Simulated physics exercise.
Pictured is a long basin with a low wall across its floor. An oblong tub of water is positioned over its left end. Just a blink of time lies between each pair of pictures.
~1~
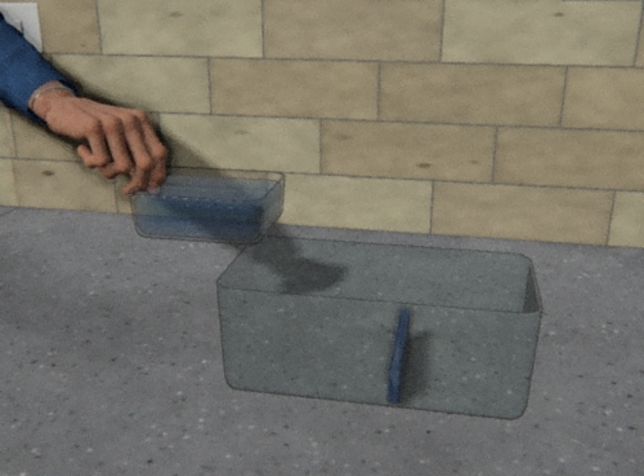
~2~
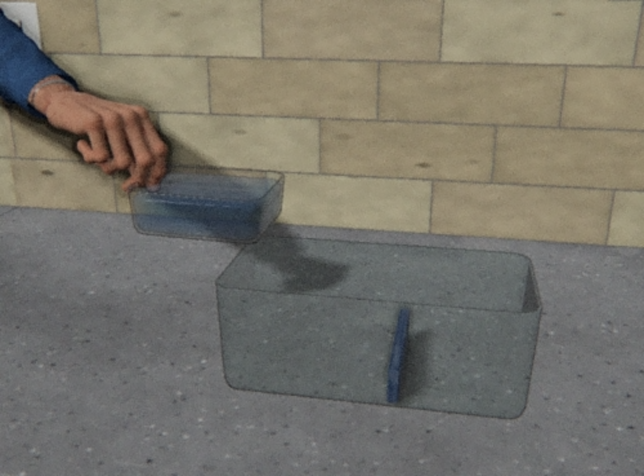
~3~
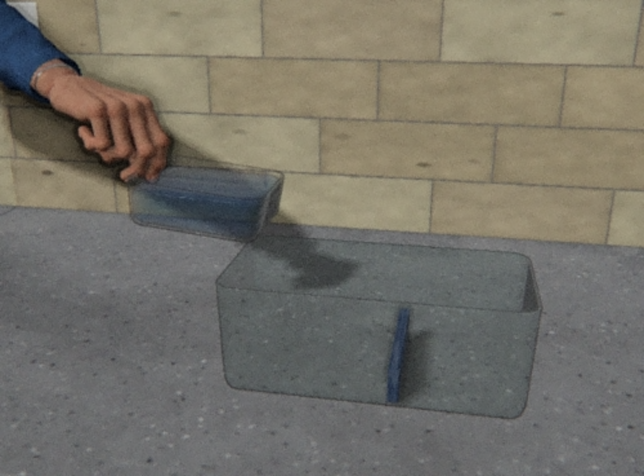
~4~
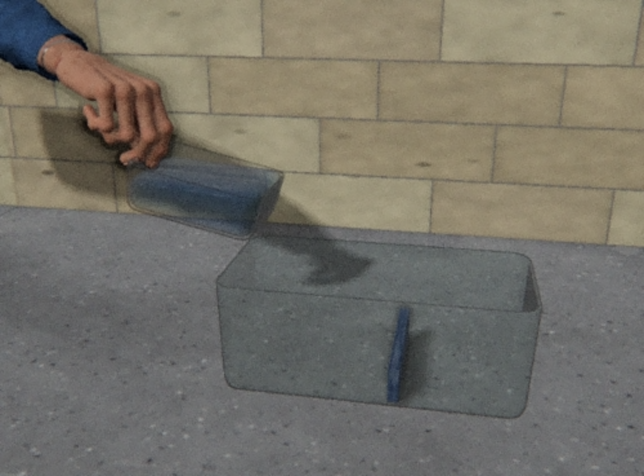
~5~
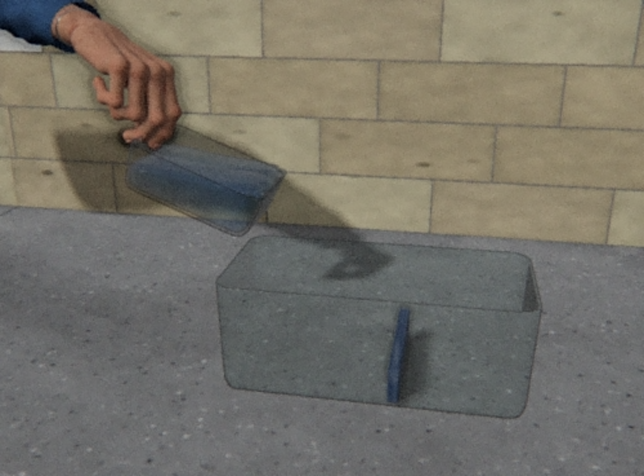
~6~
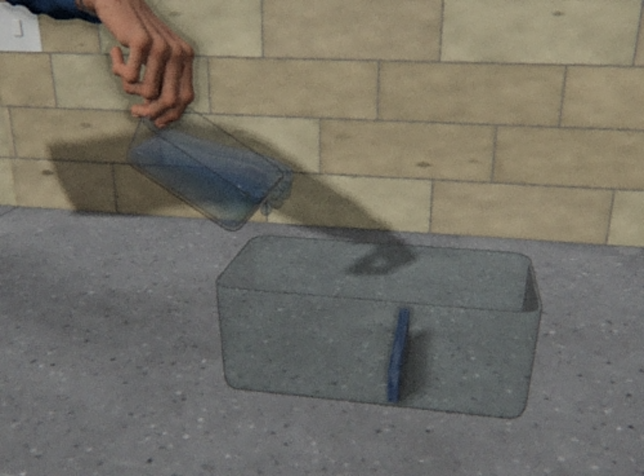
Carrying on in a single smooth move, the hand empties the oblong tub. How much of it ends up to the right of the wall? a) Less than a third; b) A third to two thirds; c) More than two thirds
Less than a third (a).
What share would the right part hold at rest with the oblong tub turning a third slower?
Roughly 10 per cent ends up there.
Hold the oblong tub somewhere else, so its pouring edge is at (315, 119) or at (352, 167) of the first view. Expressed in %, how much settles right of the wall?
First place gives some 60 %, second place some 75 %.
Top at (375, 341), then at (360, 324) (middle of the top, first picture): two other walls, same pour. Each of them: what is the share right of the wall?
The first position gives around 55 percent, the second around 70 percent.
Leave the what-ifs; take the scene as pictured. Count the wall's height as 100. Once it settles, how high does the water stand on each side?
On the left roughly 40, on the right roughly 20.
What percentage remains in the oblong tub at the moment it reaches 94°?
Some 10 in a hundred has yet to spill out.
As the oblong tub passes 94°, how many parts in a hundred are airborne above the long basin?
Roughly 55 percent.
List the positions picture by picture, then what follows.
In the first picture, it leans 0°; its right rim is at (275, 188); the water meets the walls at (152, 185) and (274, 192); the long basin's rim runs from (236, 261) to (535, 284); the wall's top is at (400, 339).
In the second picture, it leans 1°; its right rim is at (274, 188); the water meets the walls at (151, 183) and (273, 190).
In the third picture, it leans 6°; its right rim is at (274, 188); the water meets the walls at (150, 177) and (273, 187).
In the fourth picture, it leans 13°; its right rim is at (274, 188); the water meets the walls at (150, 168) and (274, 182).
In the fifth picture, it leans 22°; its right rim is at (273, 188); the water meets the walls at (149, 154) and (270, 180); 4 per cent is over the edge.
In the sixth picture, it leans 32°; its right rim is at (272, 188); the water meets the walls at (151, 138) and (257, 168); 10 per cent is over the edge.
A moment on, the oblong tub is tipped on its side and 9 per cent is still to pour, 38 is left of the wall and 0 right of it.
Next, the oblong tub is tipped right over and 0 per cent is still to pour, 83 is left of the wall and 13 right of it.
Then the oblong tub is tipped right over and 0 per cent is still to pour, 81 is left of the wall and 13 right of it.
Later the oblong tub is tipped right over and 0 per cent is still to pour, 77 is left of the wall and 18 right of it.
Finally, 75 per cent lies left of the wall, 20 right of it and 5 outside.
